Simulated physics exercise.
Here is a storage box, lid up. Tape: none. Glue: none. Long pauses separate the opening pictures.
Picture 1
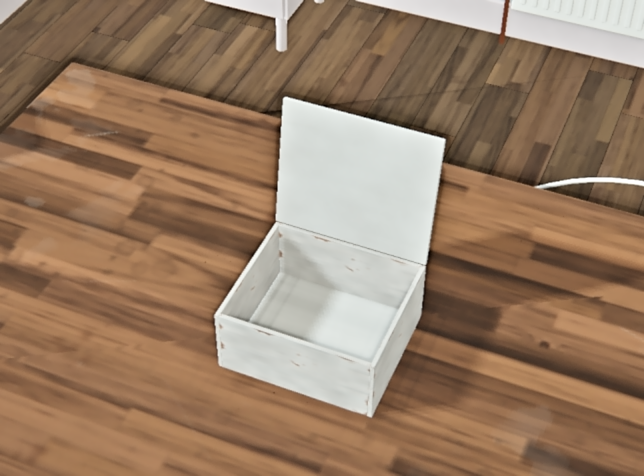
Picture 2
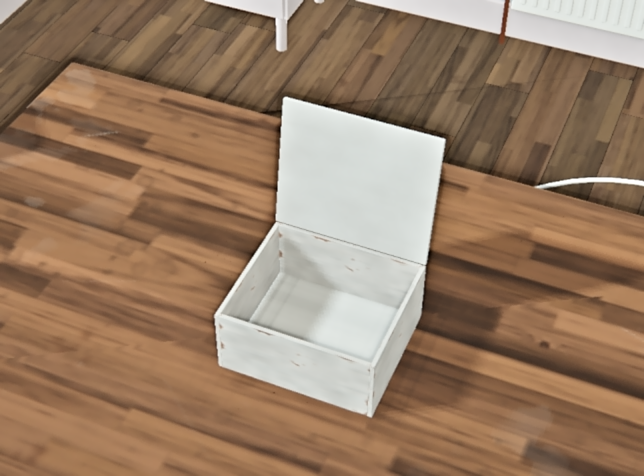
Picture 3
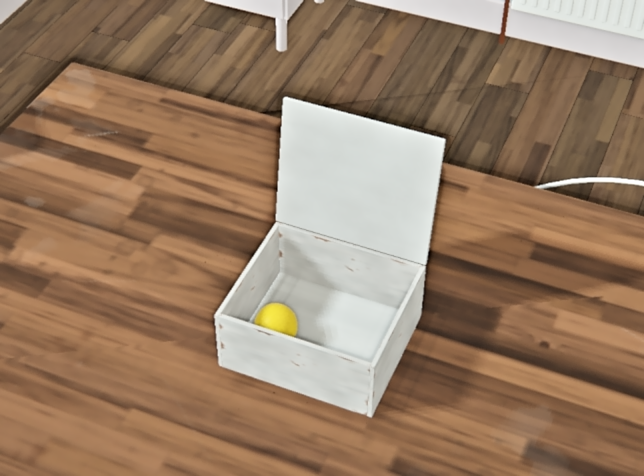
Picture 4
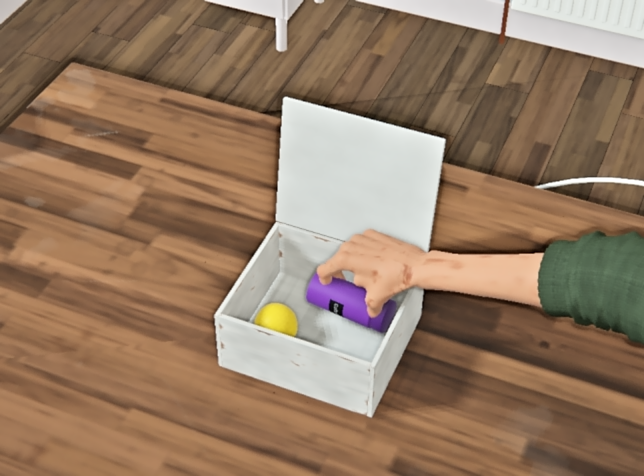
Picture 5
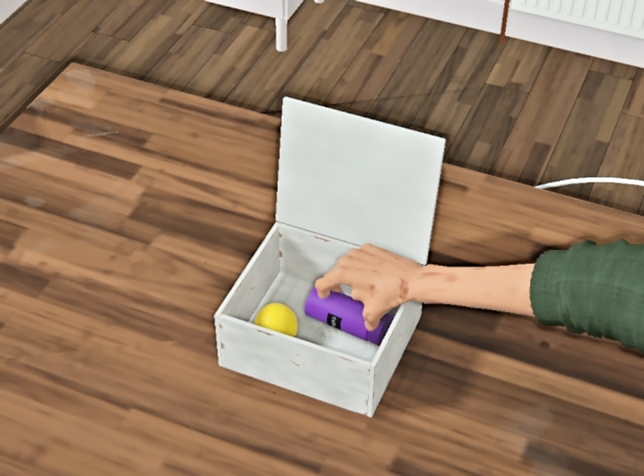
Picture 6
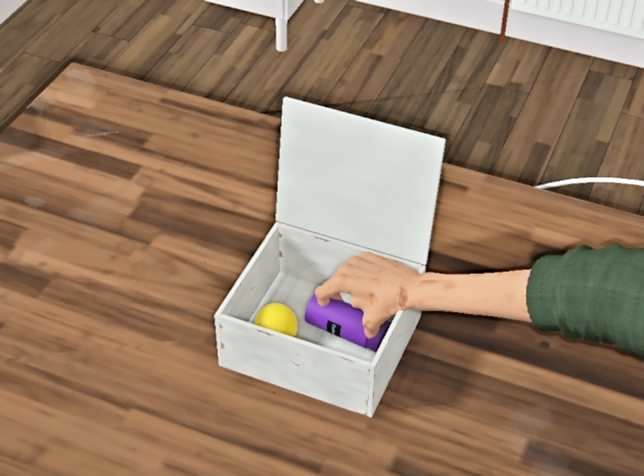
Yellow ball appearing in an open white storage box, then a hand lowering a purple cylinder in beside it, still gripping it.
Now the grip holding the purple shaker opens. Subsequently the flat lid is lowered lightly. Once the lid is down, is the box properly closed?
The lid is going to go down completely.
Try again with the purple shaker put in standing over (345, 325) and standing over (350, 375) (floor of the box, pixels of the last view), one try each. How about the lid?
Trial 1: Lid propped open. Trial 2: Lid propped open.
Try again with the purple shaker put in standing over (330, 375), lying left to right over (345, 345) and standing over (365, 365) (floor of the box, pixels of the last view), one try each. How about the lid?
With the first placement the lid remains open; with the second, it ends up closed; with the third, it remains open.
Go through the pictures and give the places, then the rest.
The last thing is not in view yet, in the first frame.
The last thing is not in view yet, in the second frame.
The last thing is not in view yet, in the third frame.
Still above its spot; purple shaker (352, 302), in the fourth frame.
Still above its spot; purple shaker (349, 315), in the fifth frame.
Put in, still held; purple shaker (349, 322), in the sixth frame.
Then, 1.30 s on from there, lid 79° above the rim.
Then, 1.70 s on from there, lid 48° above the rim.
Then, 2.00 s on from there, lid 14° above the rim.
In the end, lid shut; both unmoved. At the end, from the last picture's camera, purple shaker near (349, 322).
